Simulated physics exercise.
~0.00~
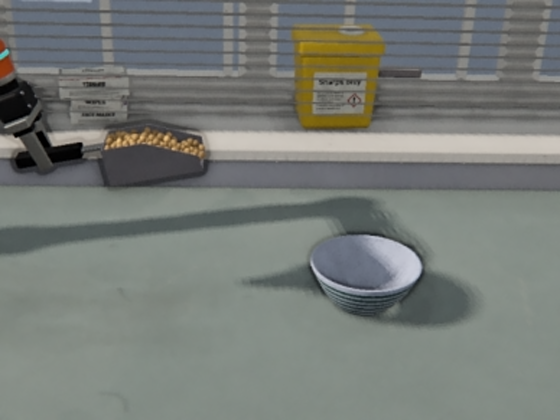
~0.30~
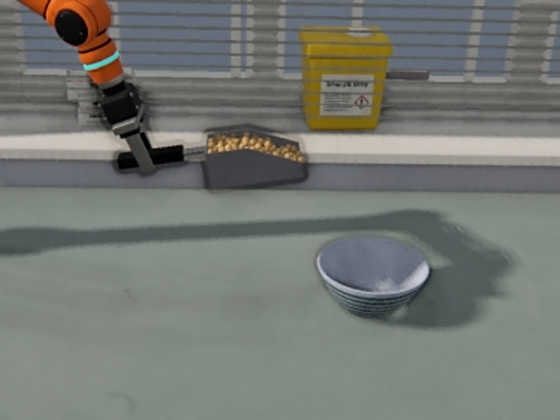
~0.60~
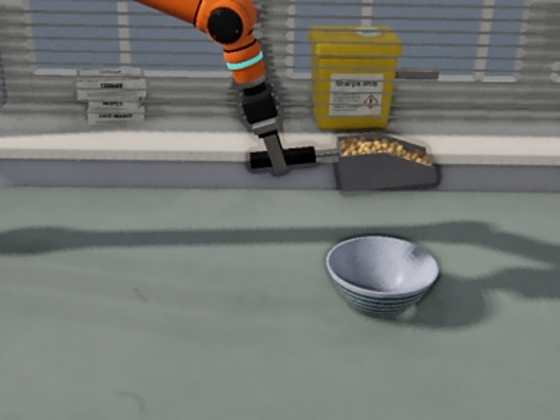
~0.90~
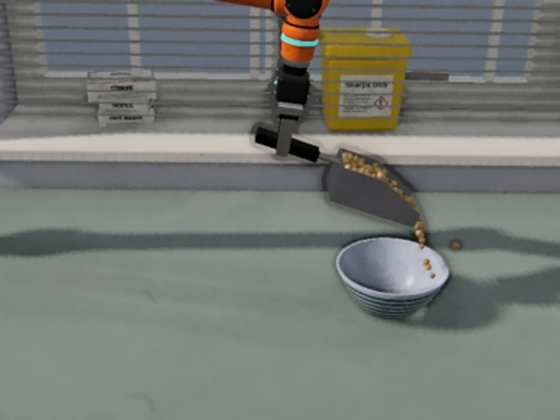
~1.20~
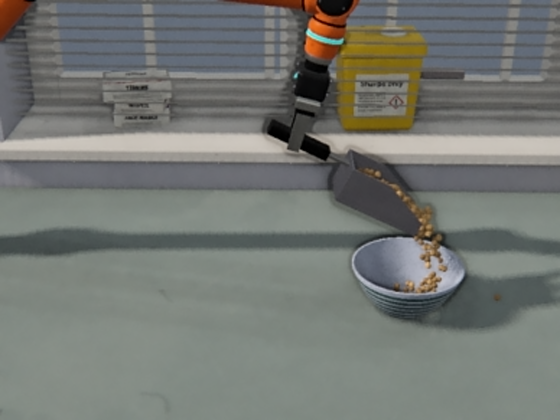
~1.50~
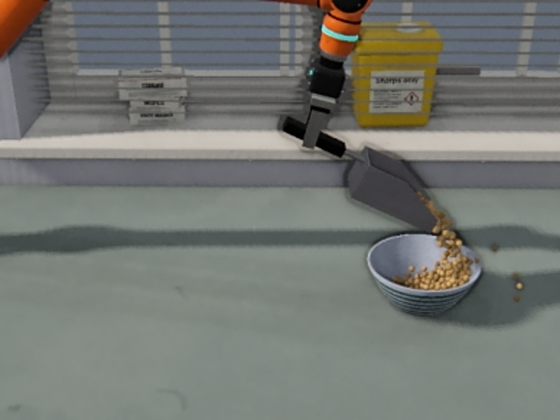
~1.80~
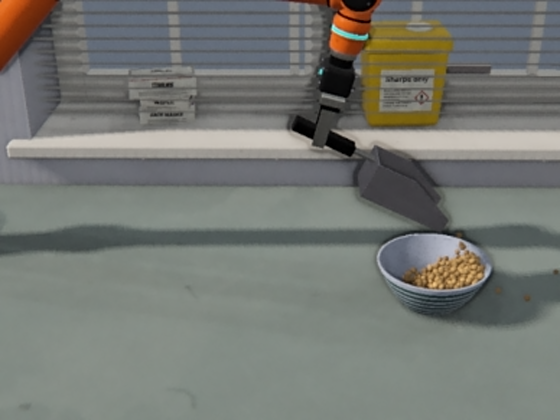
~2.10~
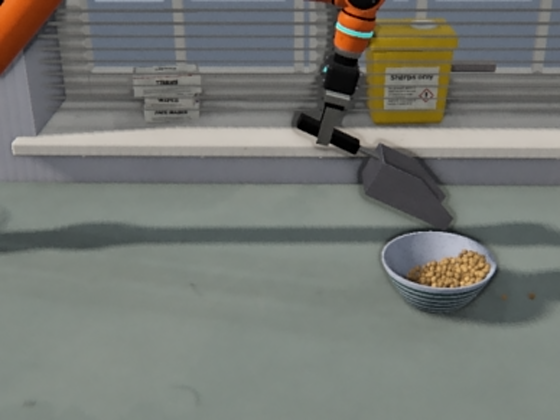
On a grey-green surface before a blind-covered window, with a yellow container on the white ledge behind, an orange and black robot arm holds a dark scoop heaped with dried chickpeas to the left of a blue-white bowl. The arm carries the scoop level to the right until it nears the bowl. It then tips the scoop forward, and the first chickpeas slide off the front edge. The tilt steepens and a stream pours into the bowl, with a few pieces scattering to the right. The flow thins out, leaving the tilted scoop still above a bowl holding nearly all the chickpeas.
